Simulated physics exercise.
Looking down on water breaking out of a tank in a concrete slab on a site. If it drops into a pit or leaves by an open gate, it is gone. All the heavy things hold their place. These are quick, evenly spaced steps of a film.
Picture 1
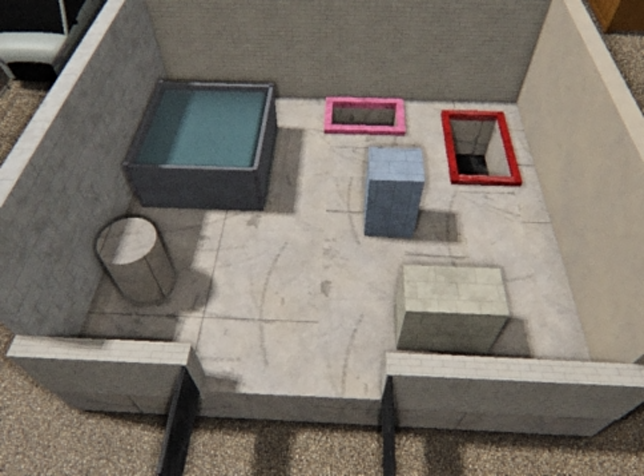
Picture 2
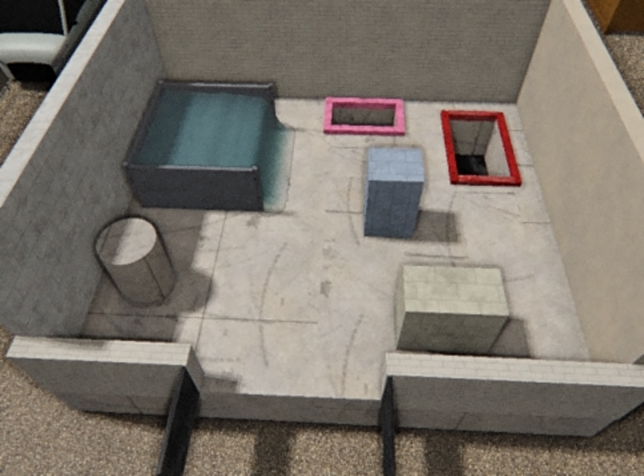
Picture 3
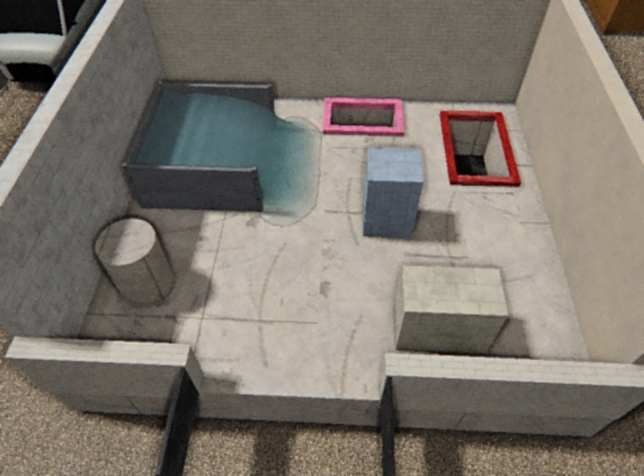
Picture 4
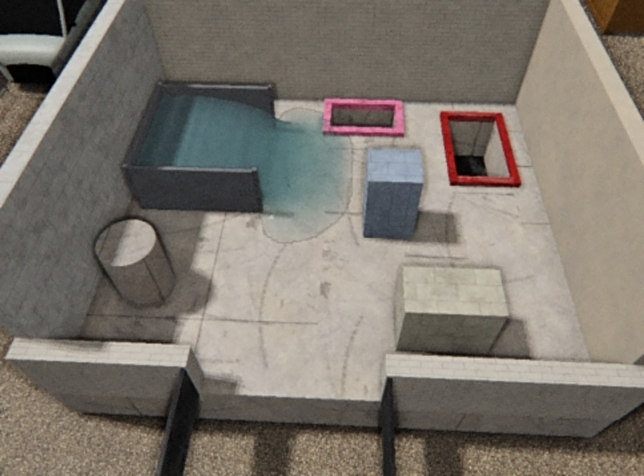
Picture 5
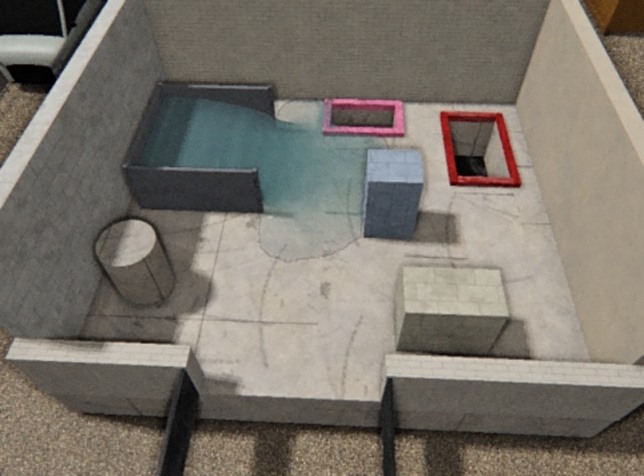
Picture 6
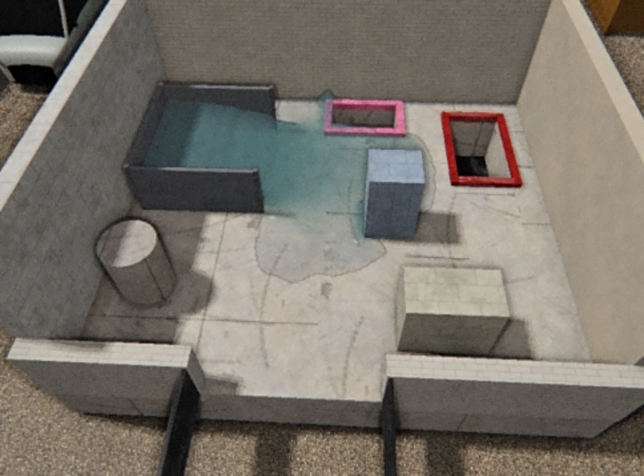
On a walled concrete slab, water breaks from a tank's right side and spreads around a blue block.
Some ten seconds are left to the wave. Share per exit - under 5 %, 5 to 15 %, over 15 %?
In order: The gate is left holding a modest amount - five to fifteen per cent, the pink pit is left holding a modest amount - five to fifteen per cent, the red pit is left holding a hefty amount - past fifteen per cent.
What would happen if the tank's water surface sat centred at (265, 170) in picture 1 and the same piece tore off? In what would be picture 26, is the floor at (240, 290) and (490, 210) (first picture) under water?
Result, in sequence: Unreached; waterlogged.
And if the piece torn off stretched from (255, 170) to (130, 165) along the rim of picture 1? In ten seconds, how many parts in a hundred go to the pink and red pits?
The pink pit takes 0 per cent and the red pit 0 per cent.
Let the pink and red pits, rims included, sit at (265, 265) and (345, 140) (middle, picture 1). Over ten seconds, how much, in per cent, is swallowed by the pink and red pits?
I reckon pink ends up with 0 percent and red with 35 percent.
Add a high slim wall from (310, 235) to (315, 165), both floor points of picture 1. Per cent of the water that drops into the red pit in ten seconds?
About 12 percent goes into the red pit.
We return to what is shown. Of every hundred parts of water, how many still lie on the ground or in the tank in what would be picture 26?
Roughly 68 %.
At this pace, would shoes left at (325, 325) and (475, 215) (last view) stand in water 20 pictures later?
Submerged, then submerged.
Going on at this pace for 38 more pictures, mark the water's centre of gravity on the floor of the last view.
Centre of mass: Roughly (377, 211).
A moment on, water covers 40 % of the floor; the gate 0 %, the pink pit 3 %, the red pit 5 %.
Next, water covers 55 % of the floor; the gate 1 %, the pink pit 5 %, the red pit 15 %.
Then, water covers 70 % of the floor; the gate 5 %, the pink pit 6 %, the red pit 22 %.
Later, water covers 75 % of the floor; the gate 9 %, the pink pit 7 %, the red pit 24 %.
In the end, water covers 95 % of the floor; the gate 12 %, the pink pit 8 %, the red pit 24 %.
